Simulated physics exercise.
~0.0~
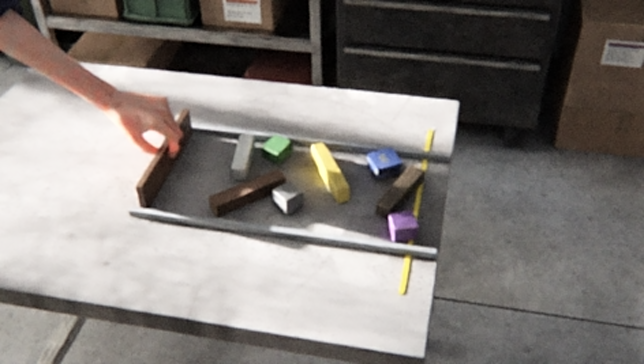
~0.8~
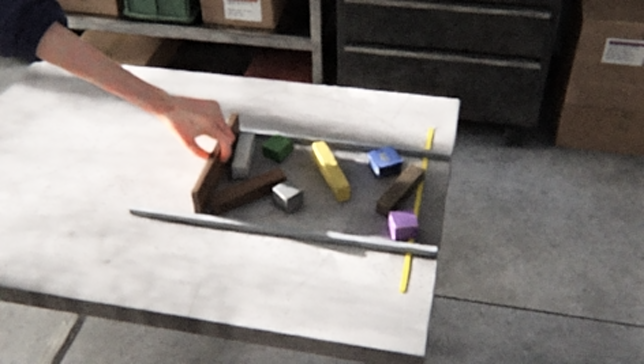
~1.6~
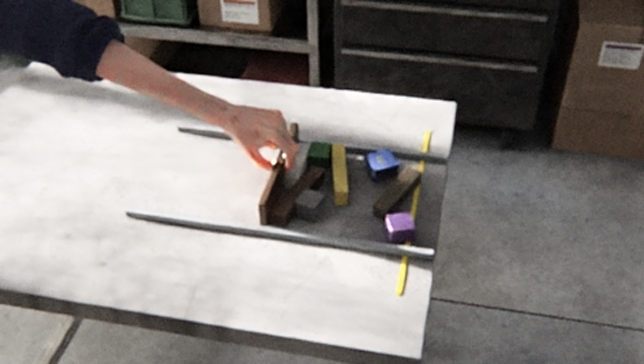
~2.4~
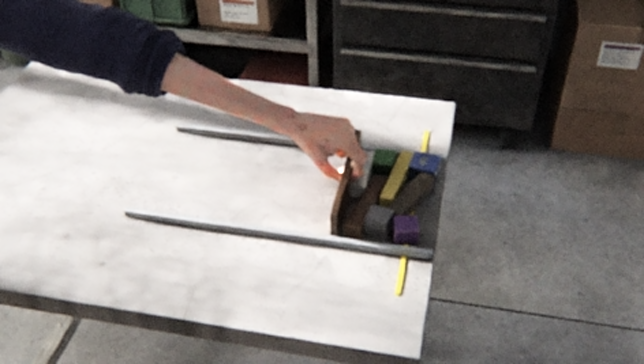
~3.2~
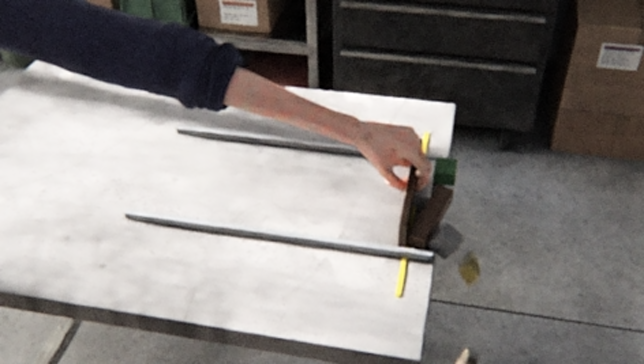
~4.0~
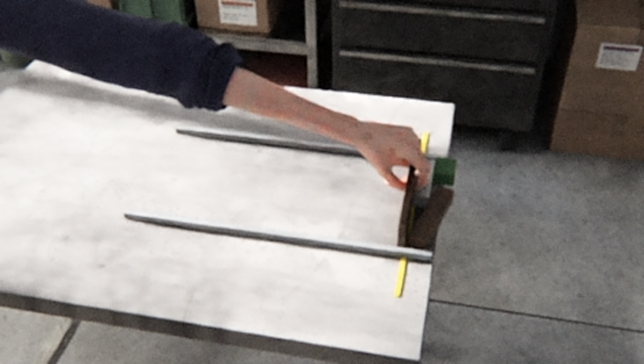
A hand slid an upright wooden board rightward along a channel on a pale table, bunching up the colorful blocks and bars and shoving most of them off the end, until it stopped at the yellow tape with a green block still at the edge.
